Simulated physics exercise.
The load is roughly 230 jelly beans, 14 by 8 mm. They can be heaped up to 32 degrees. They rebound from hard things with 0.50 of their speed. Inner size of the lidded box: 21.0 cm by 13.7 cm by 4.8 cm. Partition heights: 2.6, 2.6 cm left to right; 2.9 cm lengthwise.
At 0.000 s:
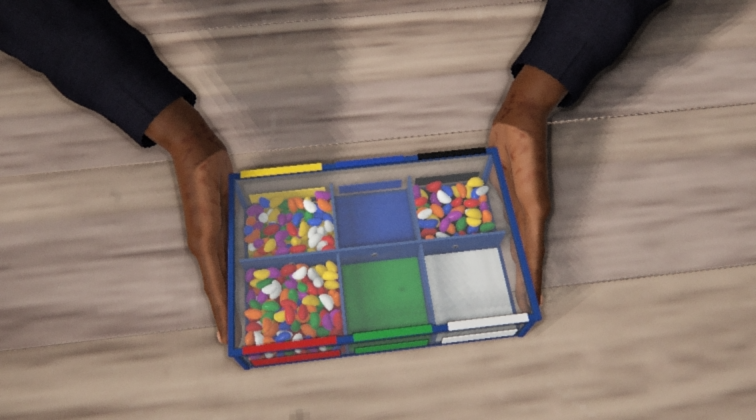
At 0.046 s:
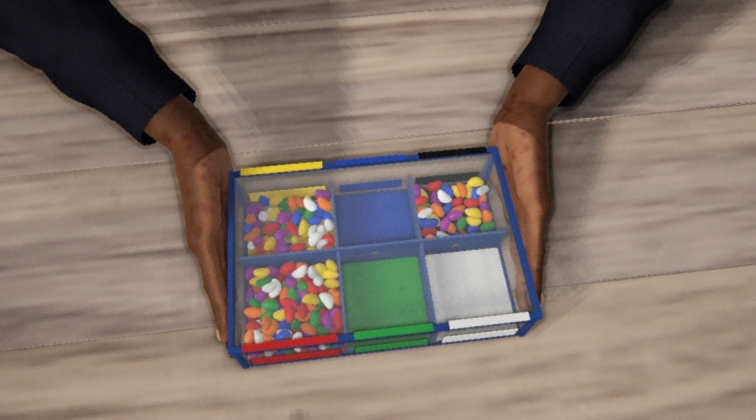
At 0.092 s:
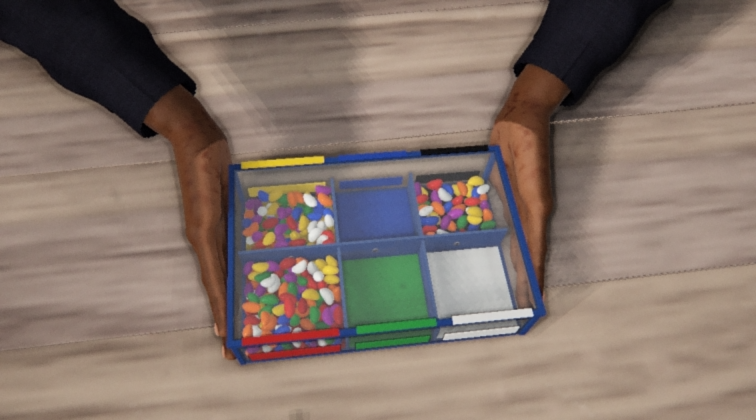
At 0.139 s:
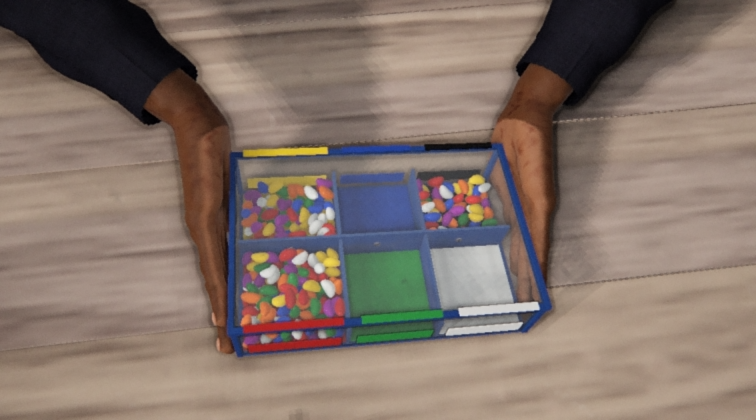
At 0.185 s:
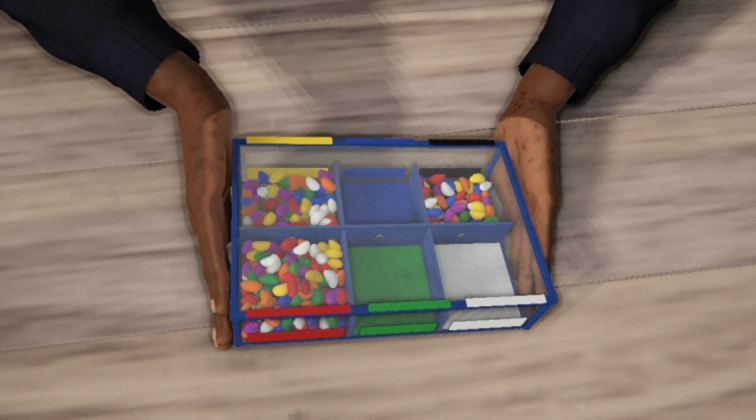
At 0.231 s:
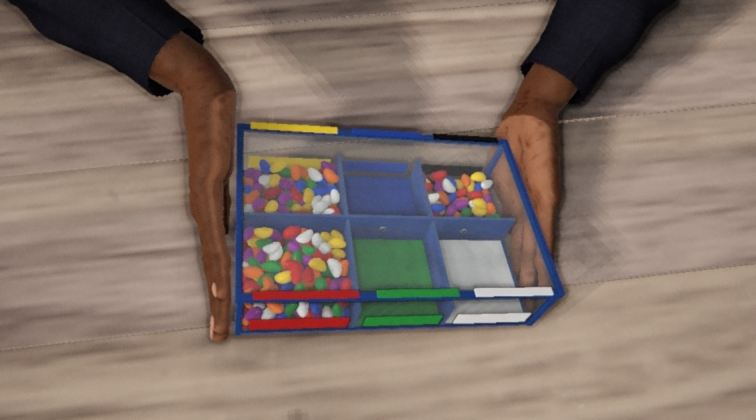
The clip shows two hands holding a clear-lidded, blue-edged box with six compartments, three of them containing colorful jelly beans, on a wood-grain surface; the hands gradually tilt the box, and the beans stay in their compartments.
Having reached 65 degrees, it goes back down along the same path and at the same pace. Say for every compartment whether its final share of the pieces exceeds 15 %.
My prediction: Red: Crosses the line. Blue: Stays behind the line. Green: Stays behind the line. Yellow: Crosses the line. White: Stays behind the line. Black: Crosses the line.
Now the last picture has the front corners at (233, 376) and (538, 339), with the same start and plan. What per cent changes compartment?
Estimate: Near 5 %.
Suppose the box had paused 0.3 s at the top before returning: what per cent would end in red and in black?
You'd end up with red at 30 per cent and black at 30 per cent.
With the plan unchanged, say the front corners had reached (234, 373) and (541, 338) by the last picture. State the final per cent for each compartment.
Final shares: Red 45%, blue 0%, green 0%, yellow 30%, white 0%, black 20%.
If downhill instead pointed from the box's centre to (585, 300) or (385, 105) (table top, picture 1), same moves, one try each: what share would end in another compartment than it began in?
About 25 per cent on the first try and 5 per cent on the second.
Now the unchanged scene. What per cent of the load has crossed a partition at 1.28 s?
I'd put it at about 20 per cent.
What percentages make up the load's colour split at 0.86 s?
Red 40, blue 5, green 5, yellow 30, white 0, black 20.
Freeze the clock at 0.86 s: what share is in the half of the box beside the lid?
Estimate: Near 20 per cent.
After 0.86 s, tilt 64 degrees; red 40 %, blue 5 %, green 5 %, yellow 30 %, black 20 %.
Then, at 1.28 s, tilt 27 degrees; red 30 %, blue 10 %, green 5 %, yellow 25 %, black 30 %.
Then, at 1.77 s, tilt 0 degrees; red 30 %, blue 10 %, green 5 %, yellow 25 %, black 30 %.
At rest (2.1 s), red 30 %, blue 10 %, green 5 %, yellow 25 %, white 0 %, black 30 %.
